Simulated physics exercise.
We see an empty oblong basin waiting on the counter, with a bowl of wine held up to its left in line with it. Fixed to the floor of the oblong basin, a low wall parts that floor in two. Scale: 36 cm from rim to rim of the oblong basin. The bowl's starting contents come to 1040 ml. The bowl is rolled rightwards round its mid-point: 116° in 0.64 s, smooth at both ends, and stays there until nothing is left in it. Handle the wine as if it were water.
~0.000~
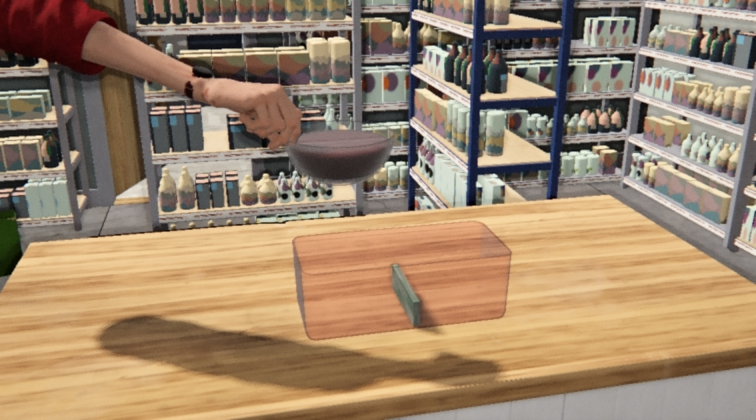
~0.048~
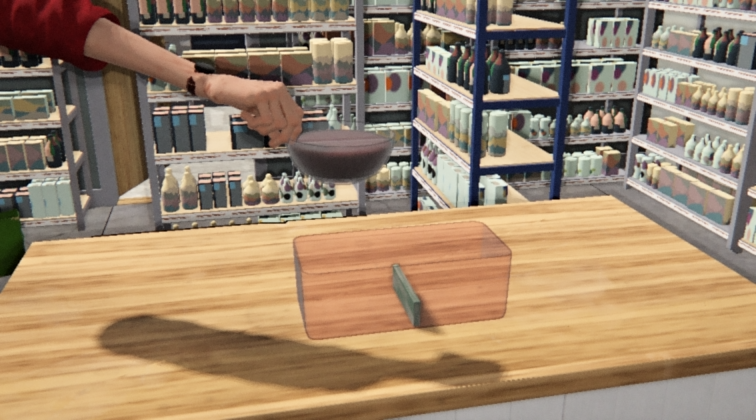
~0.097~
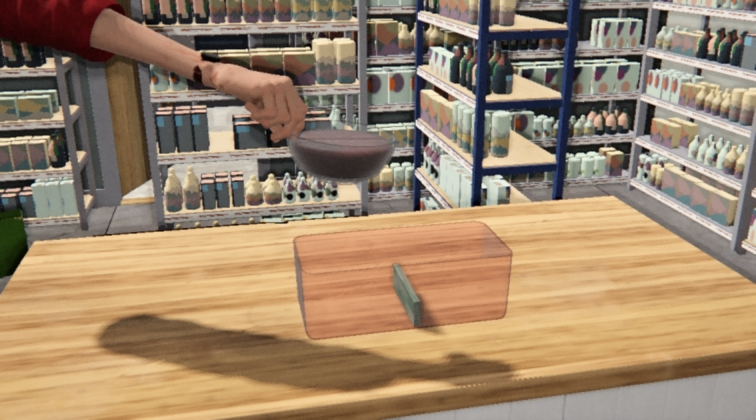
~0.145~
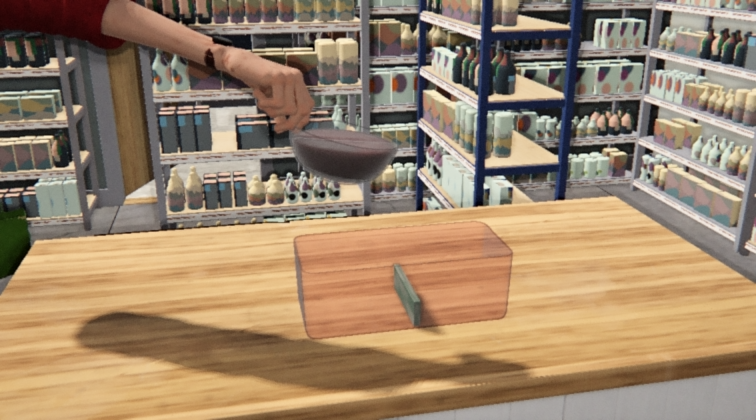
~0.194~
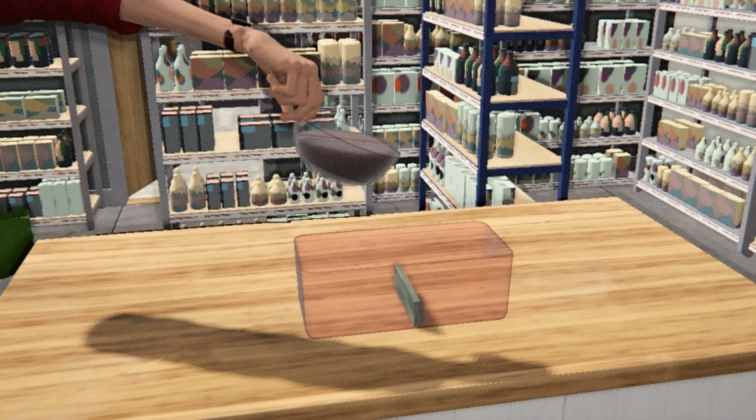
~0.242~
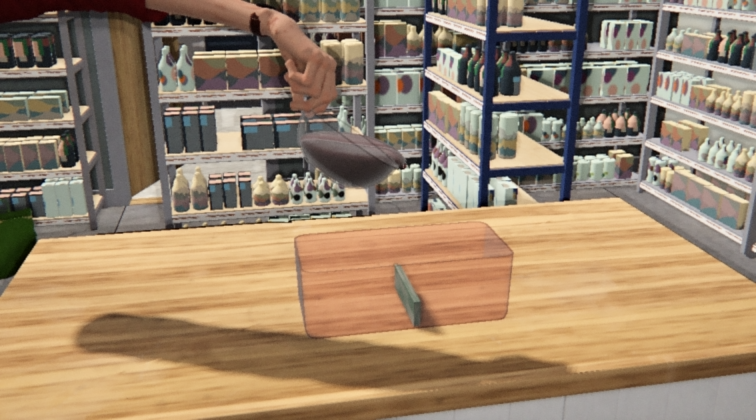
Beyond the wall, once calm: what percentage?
57 out of 100.
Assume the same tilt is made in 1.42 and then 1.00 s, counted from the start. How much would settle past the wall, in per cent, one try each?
It comes to 80 per cent, and then 75 per cent.
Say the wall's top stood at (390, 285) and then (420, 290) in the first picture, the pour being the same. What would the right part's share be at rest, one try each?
I'd put it at about 75 per cent for the first and about 45 per cent for the second.
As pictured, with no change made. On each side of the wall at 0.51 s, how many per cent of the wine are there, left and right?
2 per cent left and 54 right, roughly.
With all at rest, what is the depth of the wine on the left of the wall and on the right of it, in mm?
Final levels - left approx 14 mm, right approx 24 mm.
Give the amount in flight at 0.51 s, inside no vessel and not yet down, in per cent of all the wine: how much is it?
Roughly 40 percent.
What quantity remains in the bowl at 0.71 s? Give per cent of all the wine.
I'd estimate some 0 per cent.
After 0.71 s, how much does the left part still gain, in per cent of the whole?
Difference: Approx. 12 %.
By 0.51 s the tilt is 105° and 4 per cent is still to pour, 2 is left of the wall and 55 right of it.
By 0.71 s the tilt is 116° and 0 per cent is still to pour, 27 is left of the wall and 56 right of it.
By 0.92 s the tilt is 116° and 0 per cent is still to pour, 36 is left of the wall and 60 right of it.
By 1.14 s the tilt is 116° and 0 per cent is still to pour, 39 is left of the wall and 57 right of it.
At rest 40 per cent lies left of the wall, 57 right of it and 4 outside.
